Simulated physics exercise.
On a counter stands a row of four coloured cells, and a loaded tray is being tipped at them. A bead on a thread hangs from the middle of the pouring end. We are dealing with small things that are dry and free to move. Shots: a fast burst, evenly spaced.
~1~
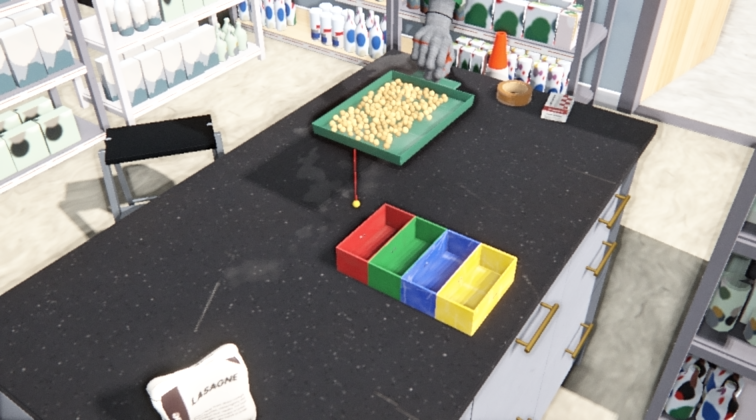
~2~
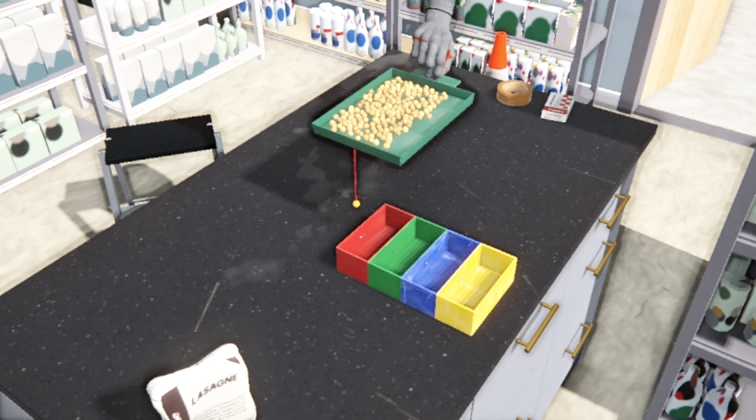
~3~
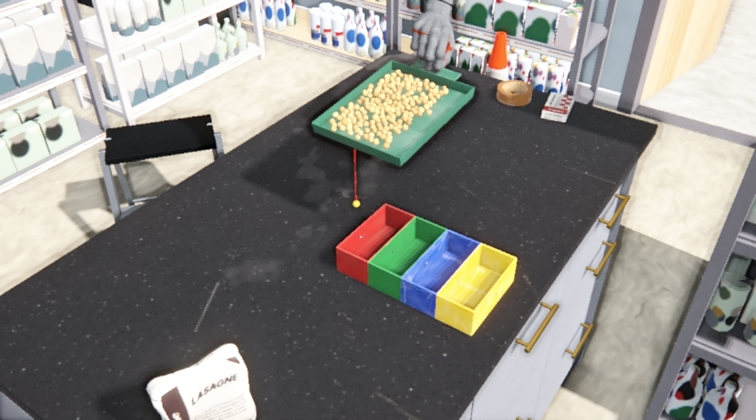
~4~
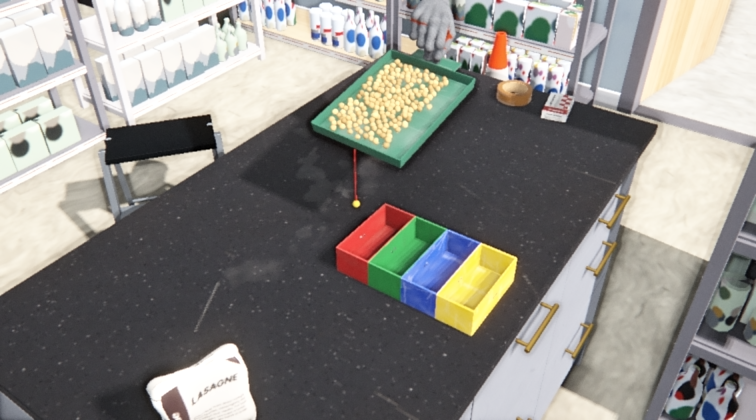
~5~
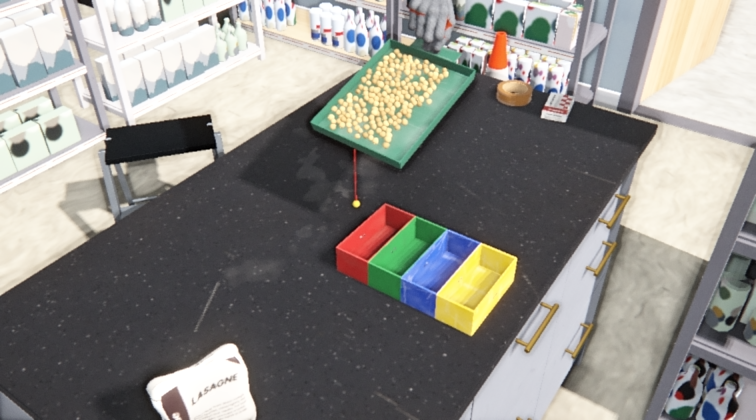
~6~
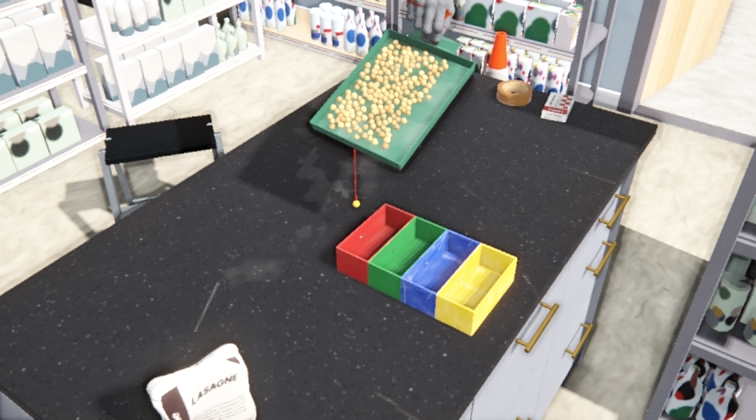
A green tray of chickpeas tilts gradually, its far side rising above the dark counter.
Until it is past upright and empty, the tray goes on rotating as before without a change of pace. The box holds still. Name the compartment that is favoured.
Red.
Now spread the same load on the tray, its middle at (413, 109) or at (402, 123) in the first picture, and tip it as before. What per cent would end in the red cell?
From the first start you get 50 in a hundred, from the second 50 in a hundred.
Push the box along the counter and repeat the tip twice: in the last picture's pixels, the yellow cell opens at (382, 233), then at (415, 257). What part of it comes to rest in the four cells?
It comes to about 90 per cent the first time and about 100 per cent the second.
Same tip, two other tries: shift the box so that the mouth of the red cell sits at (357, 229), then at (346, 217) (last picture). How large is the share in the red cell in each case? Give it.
40 per cent the first time, 20 per cent the second time.
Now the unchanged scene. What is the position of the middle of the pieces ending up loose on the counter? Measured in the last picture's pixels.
Its middle is at roughly (315, 253).
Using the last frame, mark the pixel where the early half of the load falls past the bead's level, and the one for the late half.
First half (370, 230); second half (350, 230).
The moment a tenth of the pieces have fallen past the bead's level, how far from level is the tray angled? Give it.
Around 115° of tilt.
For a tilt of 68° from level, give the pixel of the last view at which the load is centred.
Roughly at (373, 124).
Soon after the last picture, tray tipped steeply; nearly all on the tray; a stray few falling or outside the box.
A little later, tray tipped past a quarter turn; nearly all on the tray; a small part in the green cell; a stray few in the red cell; a stray few falling or outside the box.
Later still, tray tipped past a quarter turn; about two thirds in the red cell; a small part in the green cell; a stray few in the blue cell; about a quarter falling or outside the box.
At rest, tray tipped past a quarter turn; about two thirds in the red cell; a small part in the green cell; a stray few in the blue cell; none in the yellow cell; about a quarter outside the box.
